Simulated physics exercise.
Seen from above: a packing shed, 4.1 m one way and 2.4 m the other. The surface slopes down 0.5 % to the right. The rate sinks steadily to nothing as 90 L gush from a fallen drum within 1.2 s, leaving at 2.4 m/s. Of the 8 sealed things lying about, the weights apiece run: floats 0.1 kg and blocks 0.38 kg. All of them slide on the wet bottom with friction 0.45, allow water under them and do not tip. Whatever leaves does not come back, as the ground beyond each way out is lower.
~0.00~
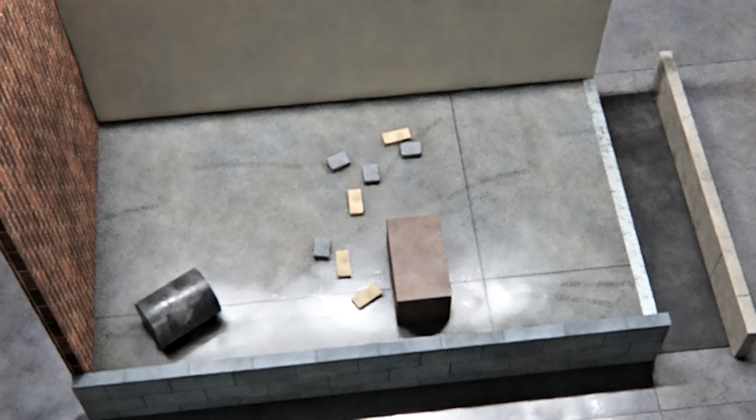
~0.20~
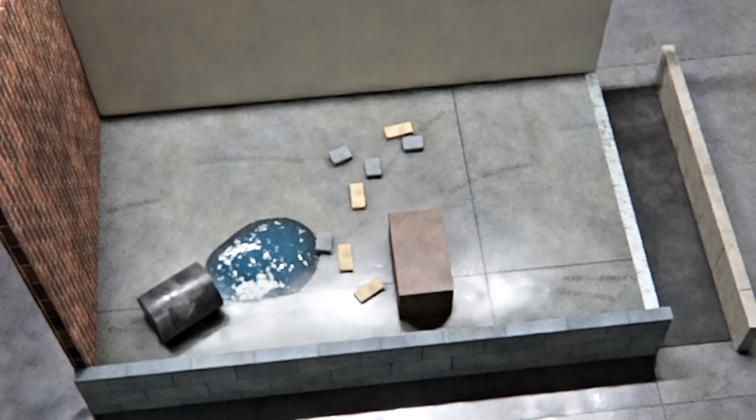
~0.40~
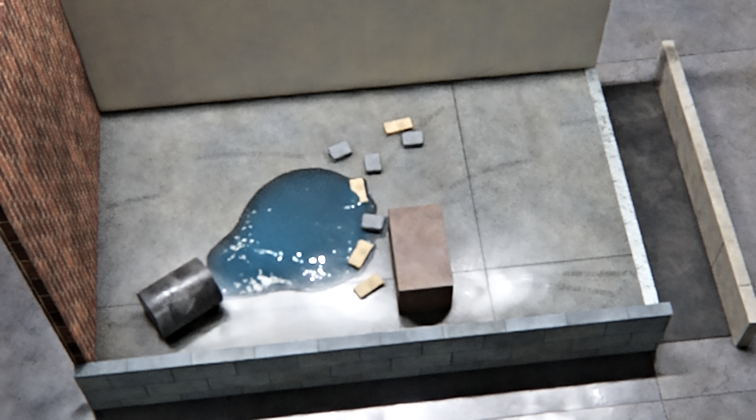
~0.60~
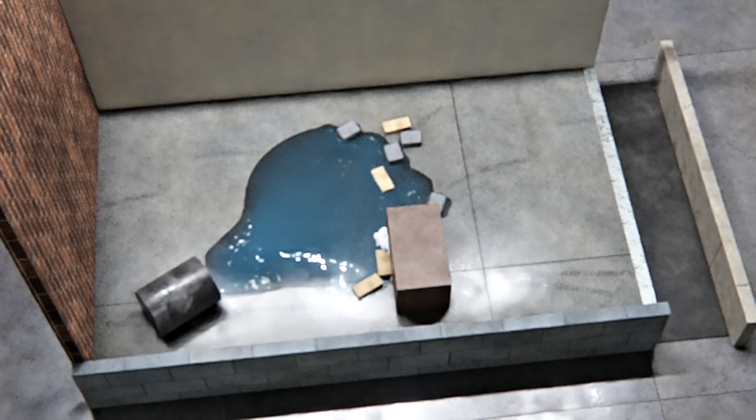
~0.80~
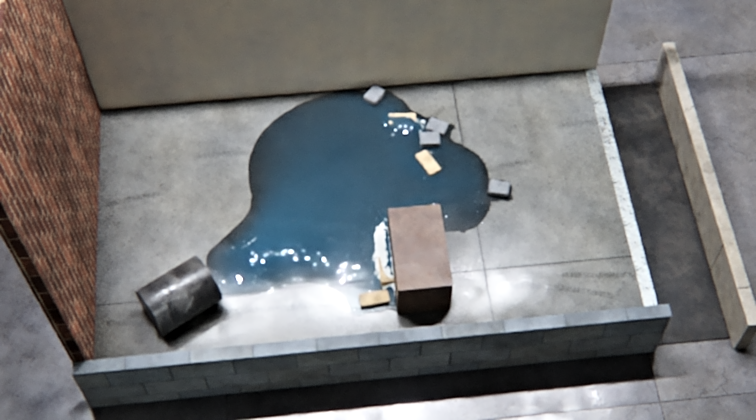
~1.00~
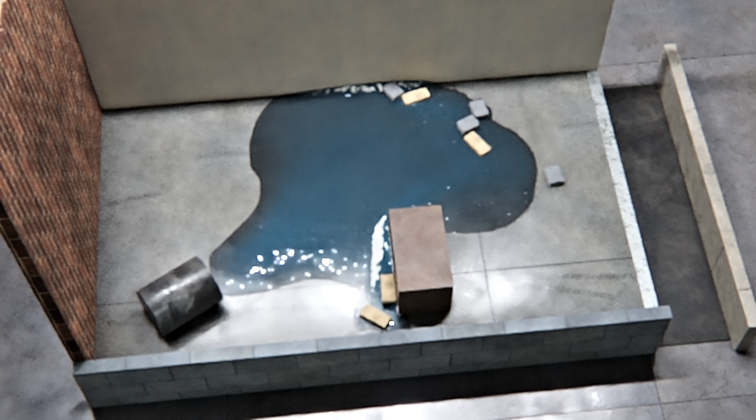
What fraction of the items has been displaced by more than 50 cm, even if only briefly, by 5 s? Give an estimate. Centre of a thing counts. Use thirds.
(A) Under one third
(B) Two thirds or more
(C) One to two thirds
Answer: B.
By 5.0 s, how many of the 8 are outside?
6.
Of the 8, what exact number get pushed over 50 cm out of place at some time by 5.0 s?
I count 8.
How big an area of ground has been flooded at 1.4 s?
4.0 m2.
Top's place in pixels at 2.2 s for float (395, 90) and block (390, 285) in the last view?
About (529, 73) for the first and (330, 322) for the second.
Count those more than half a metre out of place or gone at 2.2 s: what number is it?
By my tally, 8.
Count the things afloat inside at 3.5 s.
Just then, the number is 0.
After 1.4 s 7 of 8 are over 50 cm from their spots; 4 afloat.
After 2.2 s 8 of 8 are over 50 cm from their spots; 3 afloat.
After 3.5 s 8 of 8 are over 50 cm from their spots; 0 afloat.
After 5.0 s 8 of 8 are over 50 cm from their spots, and 8 have been at some point; 0 afloat.
